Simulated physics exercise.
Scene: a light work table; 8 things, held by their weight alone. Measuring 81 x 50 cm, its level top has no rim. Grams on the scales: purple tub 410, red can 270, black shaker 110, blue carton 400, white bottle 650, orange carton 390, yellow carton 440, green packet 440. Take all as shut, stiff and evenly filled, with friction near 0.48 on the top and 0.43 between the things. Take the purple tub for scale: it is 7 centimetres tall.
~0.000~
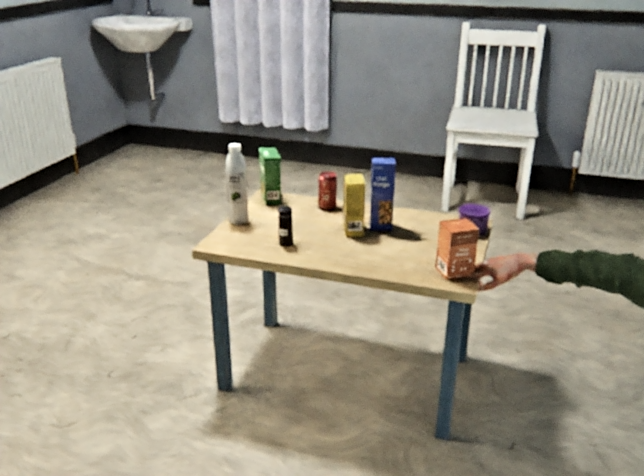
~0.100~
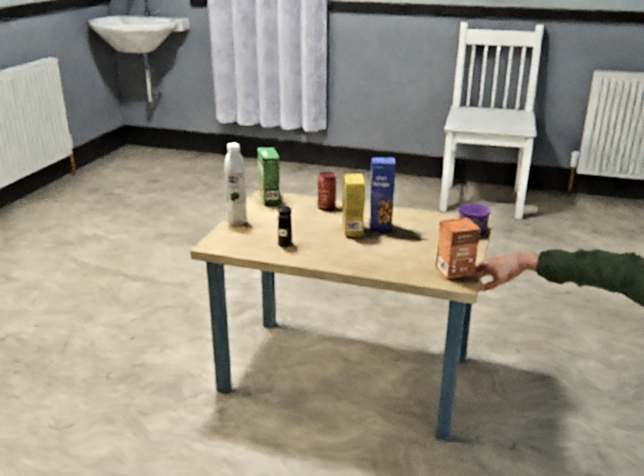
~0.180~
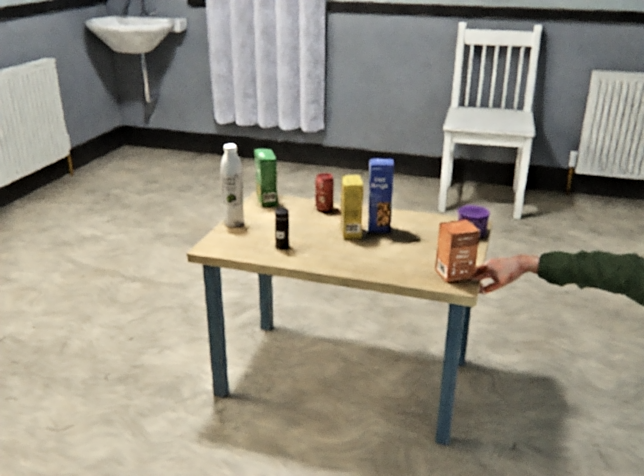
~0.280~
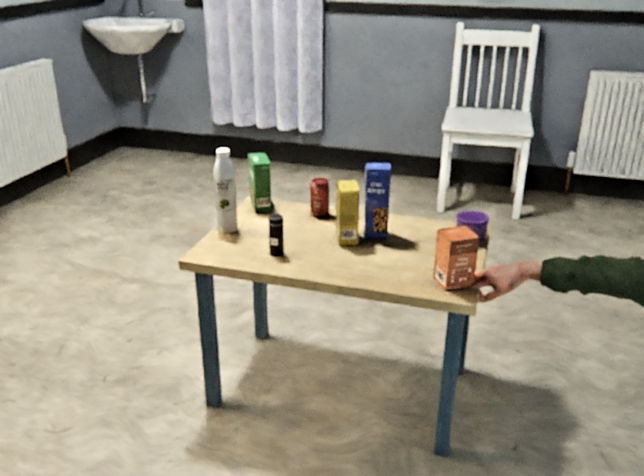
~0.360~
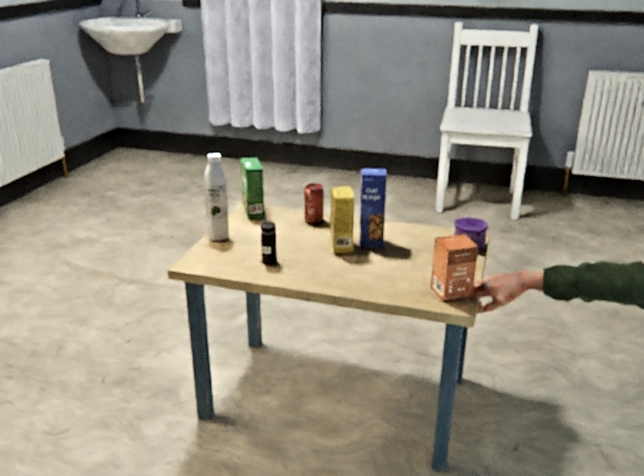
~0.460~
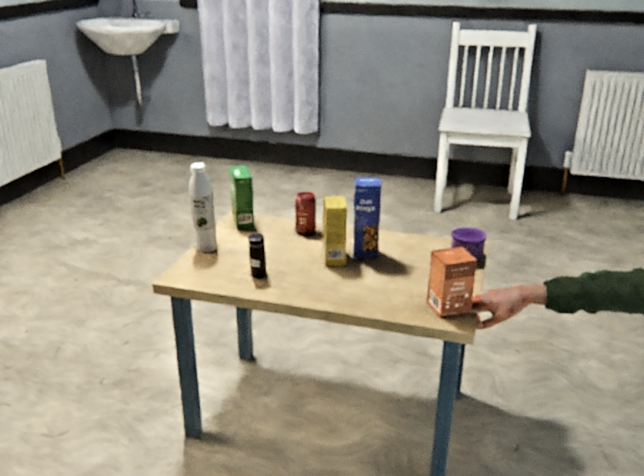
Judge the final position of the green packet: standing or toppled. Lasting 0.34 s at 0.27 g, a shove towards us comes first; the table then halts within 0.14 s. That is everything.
Still up.
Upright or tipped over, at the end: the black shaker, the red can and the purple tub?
Final state - black shaker: Goes over; red can: Remains on its base; purple tub: Remains on its base.
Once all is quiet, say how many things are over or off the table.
I get 3.
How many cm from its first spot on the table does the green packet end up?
It ends up around 3 cm from its start.
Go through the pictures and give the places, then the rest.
Green packet (270, 176); purple tub (473, 220), in the first frame.
Black shaker (285, 227); blue carton (382, 194), in the second frame.
Table 2 cm from its start; white bottle (232, 186); orange carton (457, 251), in the third frame.
Table 6 cm from its start; yellow carton (347, 213); purple tub (472, 228), in the fourth frame.
Table 12 cm from its start; red can (314, 204); black shaker (269, 244), in the fifth frame.
Table 20 cm from its start; green packet (242, 197); blue carton (366, 218) 3° off upright, in the sixth frame.
After 0.56 s, table 21 cm from its start; green packet moved 2 cm near (237, 202); black shaker 34° off upright; white bottle 25° off upright.
After 0.66 s, table 21 cm from its start; green packet moved 3 cm near (236, 202); white bottle 58° off upright; blue carton 59° off upright.
In the end (1.2 s), toppled on the table, black shaker, blue carton and white bottle; the other 5 under 5 cm from the start. In the last view, green packet near (236, 202).
